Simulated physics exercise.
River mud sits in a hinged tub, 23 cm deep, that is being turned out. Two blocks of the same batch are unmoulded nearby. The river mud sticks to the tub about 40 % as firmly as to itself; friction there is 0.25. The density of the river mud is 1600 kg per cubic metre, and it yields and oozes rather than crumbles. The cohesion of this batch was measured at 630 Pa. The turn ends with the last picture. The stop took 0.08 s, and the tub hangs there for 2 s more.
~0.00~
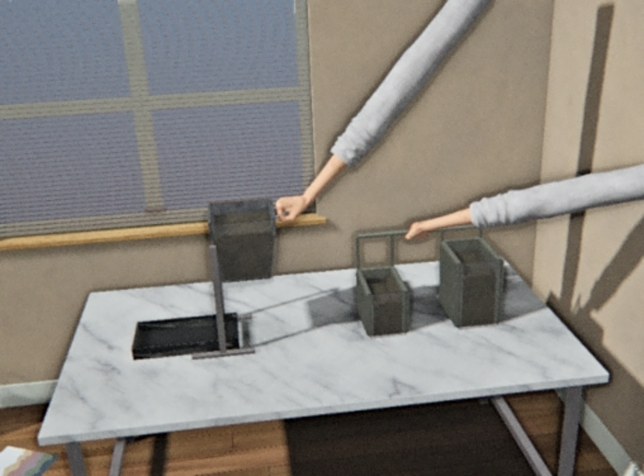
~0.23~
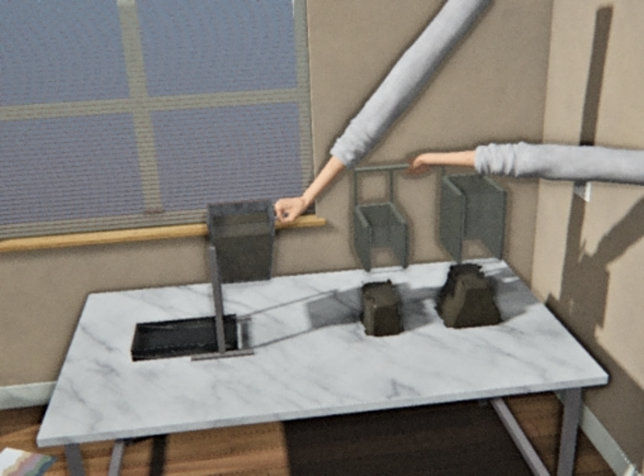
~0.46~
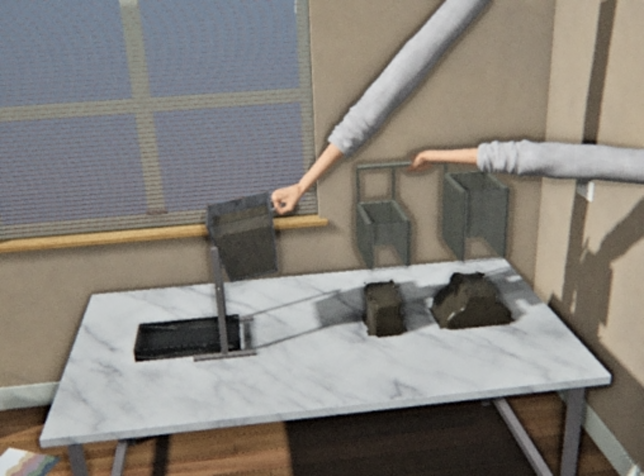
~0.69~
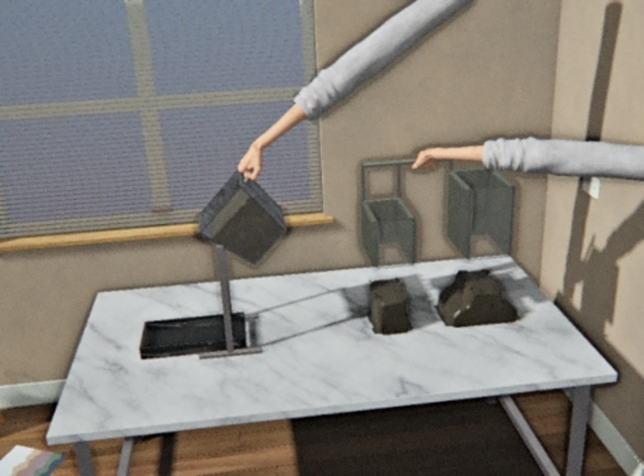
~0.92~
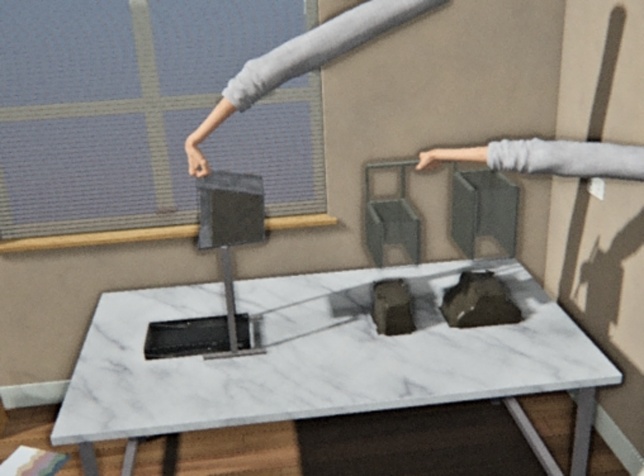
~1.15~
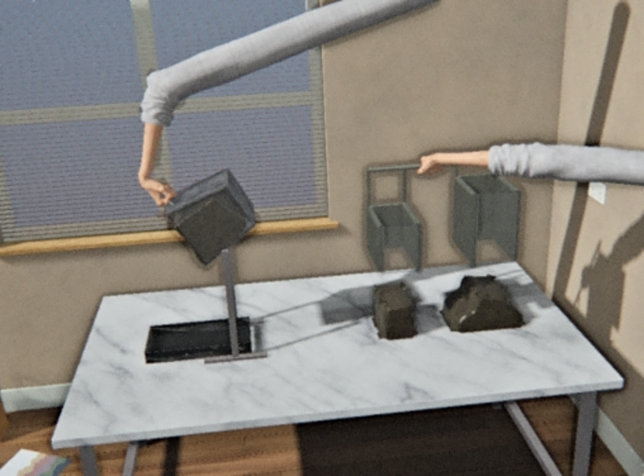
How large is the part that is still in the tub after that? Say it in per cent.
The part that is still in the tub after that is near 0 %.
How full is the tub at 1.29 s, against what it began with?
Some 30 per cent.
After 1.29 s, the tub is at 119 degrees and holds 29 %.
After 1.46 s, the tub is at 119 degrees and holds 0 %.
After 1.63 s, the tub is at 119 degrees and holds 0 %.
After 1.80 s, the tub is at 119 degrees and holds 0 %.
After 3.15 s, the tub is at 119 degrees and holds 0 %.
